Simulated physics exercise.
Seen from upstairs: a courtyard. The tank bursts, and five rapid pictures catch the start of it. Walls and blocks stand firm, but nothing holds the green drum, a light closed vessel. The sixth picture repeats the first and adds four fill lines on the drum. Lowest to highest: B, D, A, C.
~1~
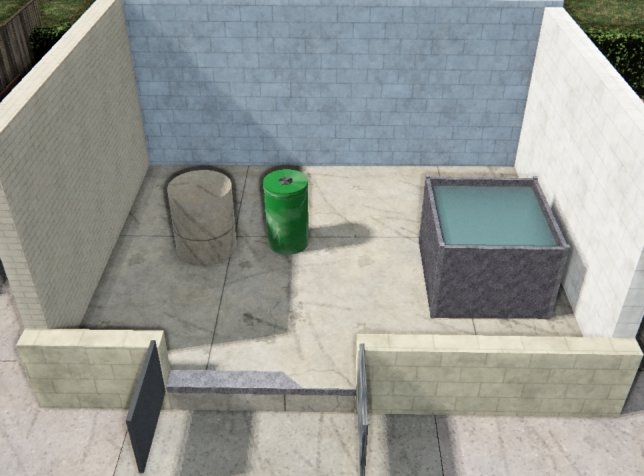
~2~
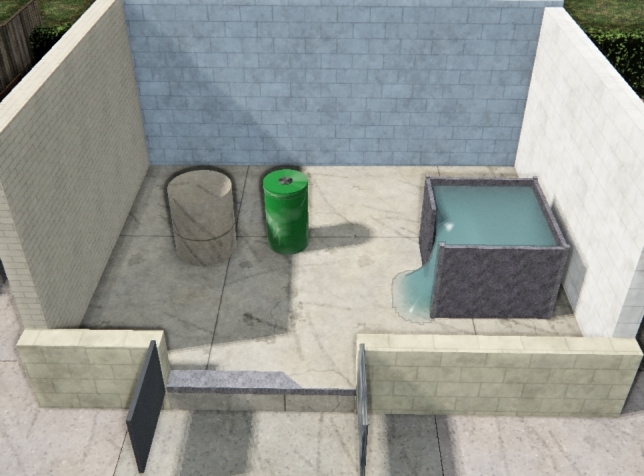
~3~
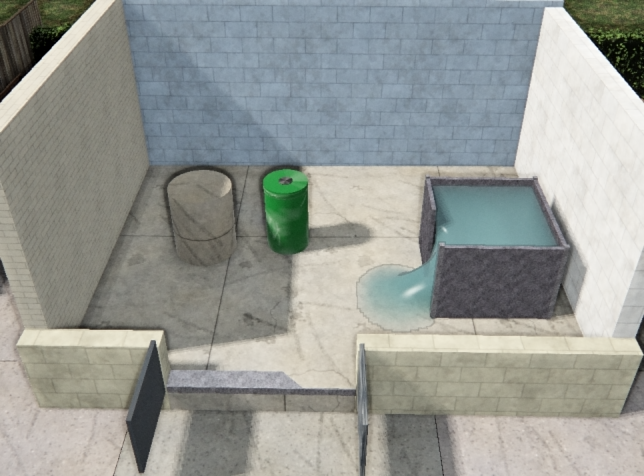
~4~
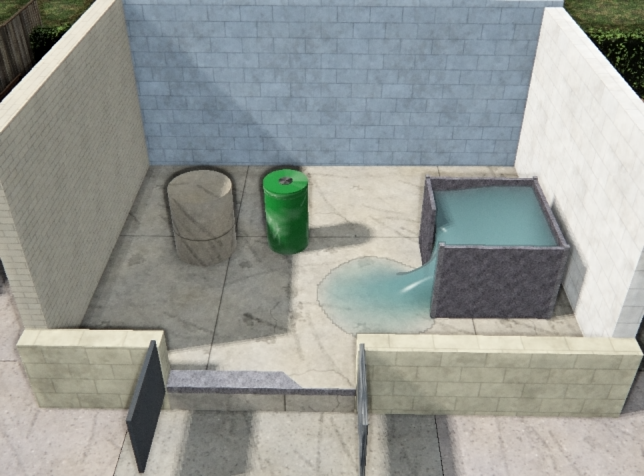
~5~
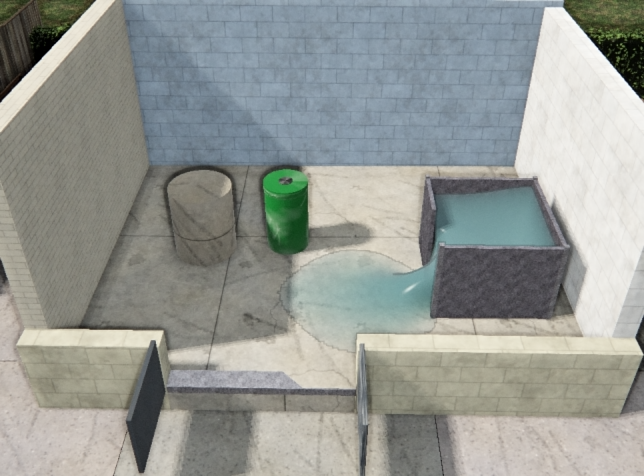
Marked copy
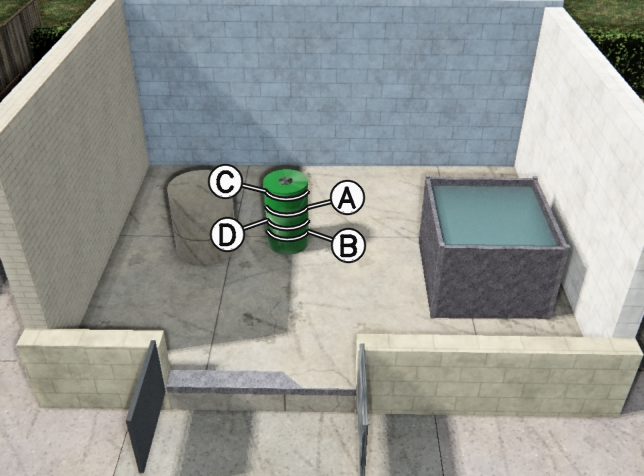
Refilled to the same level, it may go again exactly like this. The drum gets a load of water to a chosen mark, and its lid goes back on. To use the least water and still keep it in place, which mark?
Level B just does it.
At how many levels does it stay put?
All of the four.
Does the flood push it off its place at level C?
No, not at all.
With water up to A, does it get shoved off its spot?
No, that is safe.
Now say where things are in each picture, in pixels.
Lid of the green drum at (286, 181); tank full, its middle at (491, 216); open gate at (260, 336), in the first picture.
In the second picture, 2 % of the ground wet, in view closest to the drum at (407, 274).
In the third picture, 4 % of the ground wet, in view closest to the drum at (376, 271).
In the fourth picture, 7 % of the ground wet, in view closest to the drum at (340, 271).
Lid of the green drum at (286, 181); 10 % of the ground wet, in view closest to the drum at (320, 262), in the fifth picture.
On the marked copy, A at (286, 215); B at (287, 239); C at (285, 199); D at (286, 228); from the bottom up B, D, A, C.
With A, it does not move.
With B, it does not move.
With C, it does not move.
With D, it does not move.
